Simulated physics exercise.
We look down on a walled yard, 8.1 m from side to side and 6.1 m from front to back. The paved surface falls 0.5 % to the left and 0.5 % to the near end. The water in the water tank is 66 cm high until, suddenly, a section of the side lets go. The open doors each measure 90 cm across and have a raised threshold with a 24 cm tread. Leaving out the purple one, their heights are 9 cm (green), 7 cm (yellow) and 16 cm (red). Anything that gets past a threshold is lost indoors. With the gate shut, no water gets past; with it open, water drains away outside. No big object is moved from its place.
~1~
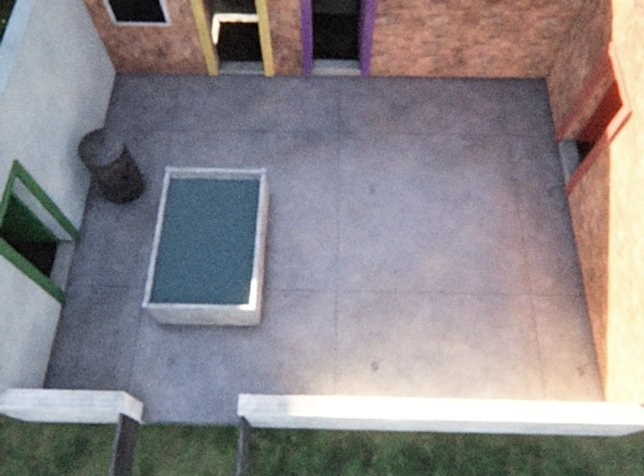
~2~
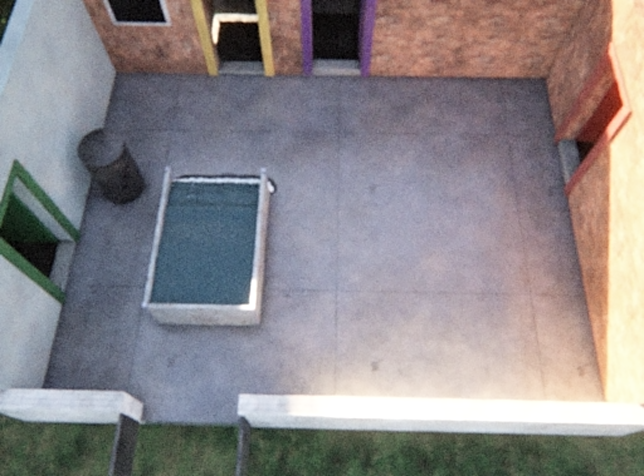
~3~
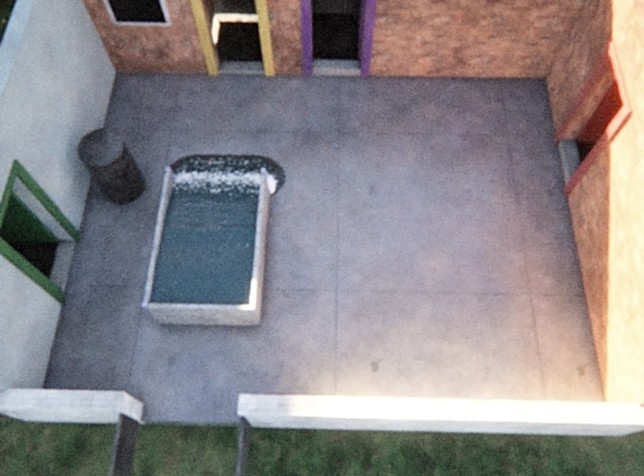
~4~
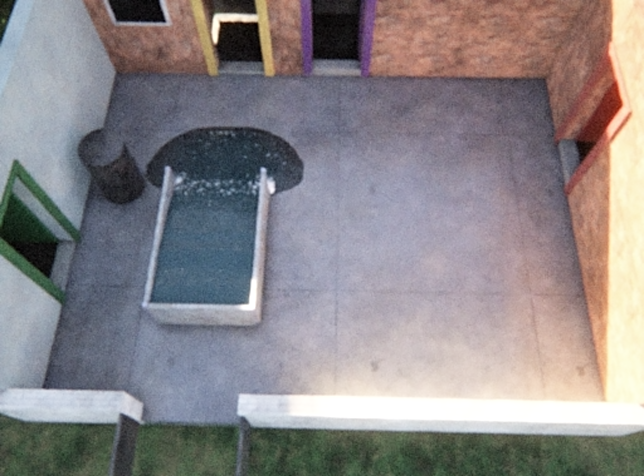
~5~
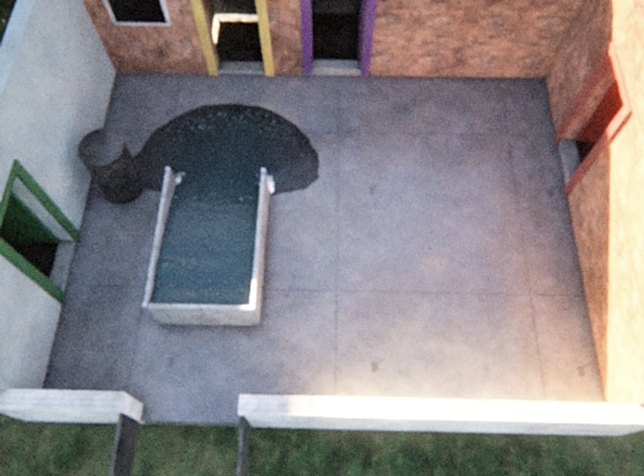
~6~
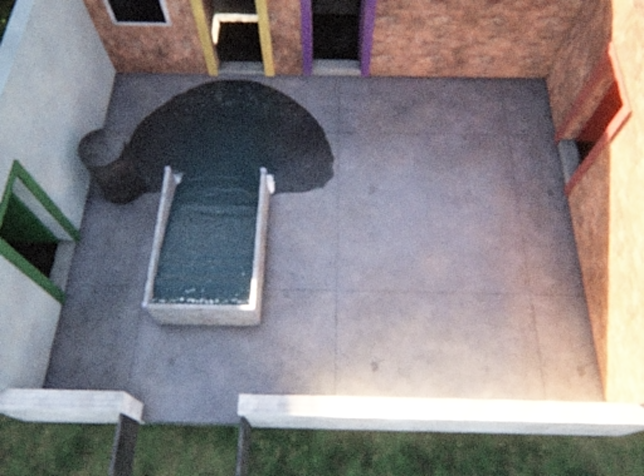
In a walled yard with colored doorways, the far side of a raised water tank gave way, and water poured out and spread in a wide, dark fan across the paving, reaching around the barrel.
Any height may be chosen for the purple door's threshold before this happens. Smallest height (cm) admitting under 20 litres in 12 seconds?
Roughly 12 cm.
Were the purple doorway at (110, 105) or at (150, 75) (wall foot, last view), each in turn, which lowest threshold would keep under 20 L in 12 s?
18 and 20 cm.
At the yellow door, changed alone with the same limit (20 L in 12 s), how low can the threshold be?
At the yellow door it takes roughly 28 centimetres.
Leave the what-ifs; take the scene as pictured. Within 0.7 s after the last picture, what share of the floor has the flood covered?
I'd say near 20 percent is wet.
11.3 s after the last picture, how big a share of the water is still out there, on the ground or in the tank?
Roughly 80 percent of the water remains.
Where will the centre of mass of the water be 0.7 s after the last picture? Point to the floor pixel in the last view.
The water is centred near (219, 204).
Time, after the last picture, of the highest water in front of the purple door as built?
Peak time: Around 1.6 s.
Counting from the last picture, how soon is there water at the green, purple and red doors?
Door green 3.0 s / door purple 0.5 s / door red 3.2 s.
Then, 0.7 s after the last picture water covers 20 % of the floor, deepest (28 cm) near (206, 187); 11 cm at the purple door, 0 litres in over its 15 cm threshold.
Then, 2.3 s after the last picture water covers 30 % of the floor, deepest (26 cm) near (115, 78); 15 cm at the purple door, 6 litres in over its 15 cm threshold.
Then, 11.3 s after the last picture water covers 90 % of the floor, deepest (8 cm) near (558, 413); 2 cm at the purple door, 8 litres in over its 15 cm threshold.
At the purple door as built, the water peaked near 19 cm, 1.5 s after the last picture.
Run again over the same 12 s with other heights there, 28 litres in over 11 cm, 8 litres over 15 cm. The limit of 20 litres is kept from about 12 cm up.
